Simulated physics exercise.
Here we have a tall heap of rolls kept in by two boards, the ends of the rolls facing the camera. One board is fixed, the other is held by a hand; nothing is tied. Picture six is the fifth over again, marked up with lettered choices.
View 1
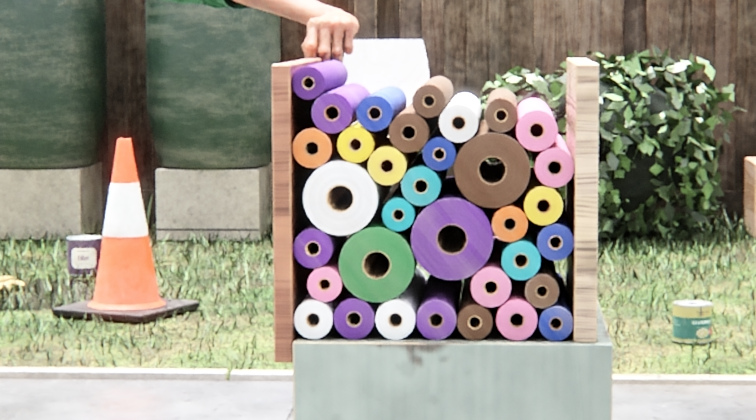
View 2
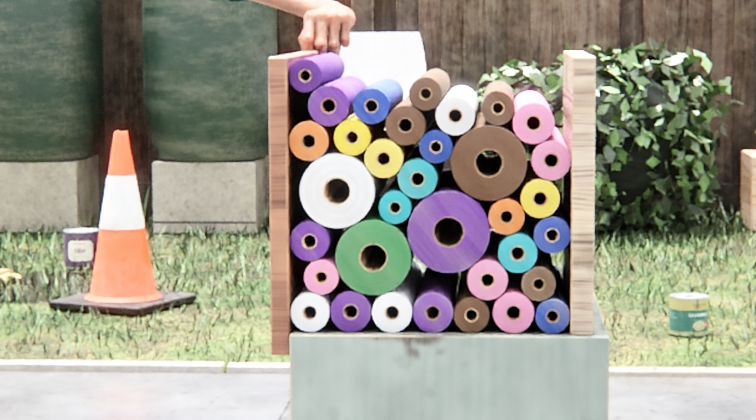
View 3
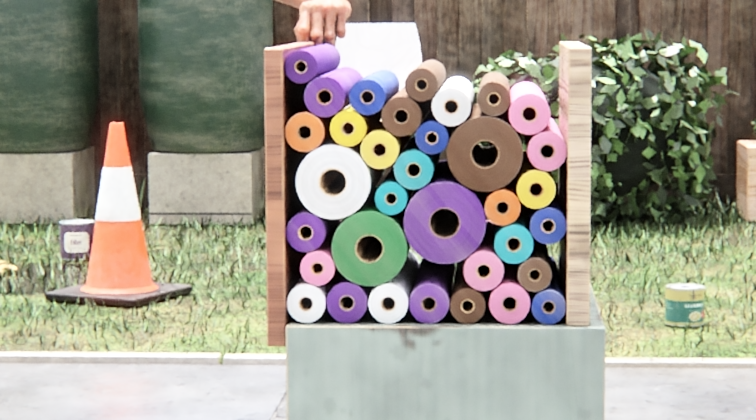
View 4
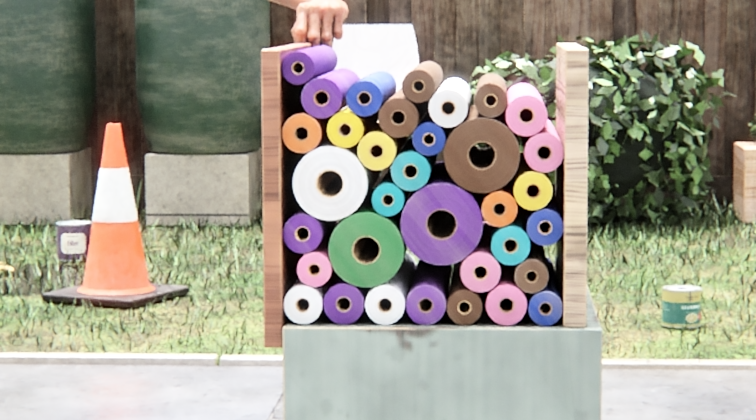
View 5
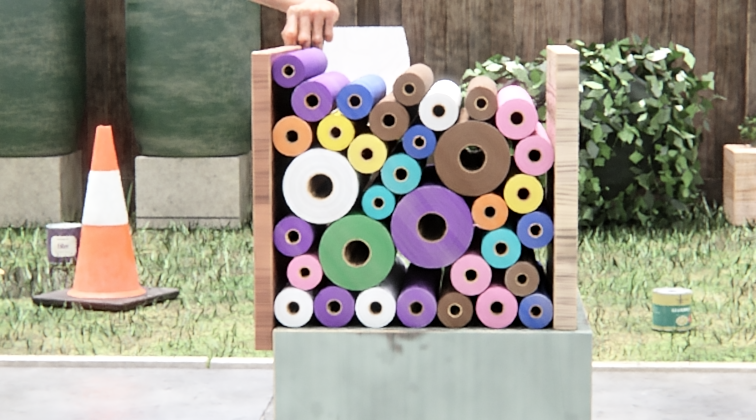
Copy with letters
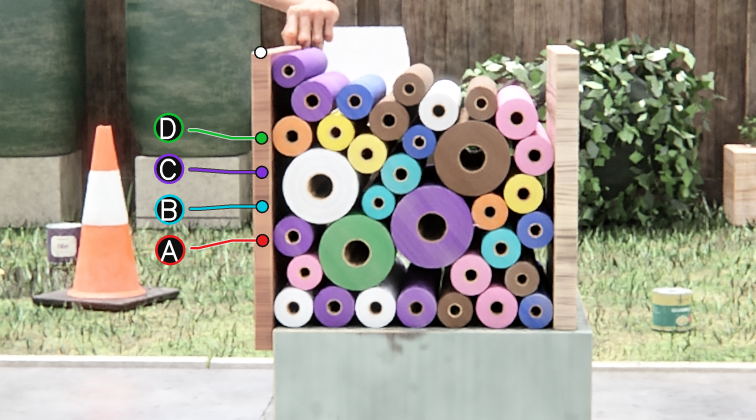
Camera view drifting slightly as a hand steadies the left board beside a tall, motionless heap of colourful rolls on a block.
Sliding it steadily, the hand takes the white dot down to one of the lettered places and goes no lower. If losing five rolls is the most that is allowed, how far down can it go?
At most to A.
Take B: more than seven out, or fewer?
Fewer than seven.
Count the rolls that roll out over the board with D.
The count is one.
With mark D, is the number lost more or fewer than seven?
At D, fewer than seven.
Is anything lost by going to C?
At C: Yes.
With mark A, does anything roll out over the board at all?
Yes, at A.
On the marked copy, A at (263, 240); B at (262, 206); C at (262, 172); D at (262, 138); the white dot at (261, 53).
Taking A. A third of the way, top of the board (272, 134).
Two thirds of the way, top of the board (273, 226).
When it is over, top of the board (273, 239), three out over the board.
As for the rest, B three out over the board; C three out over the board; D one out over the board.
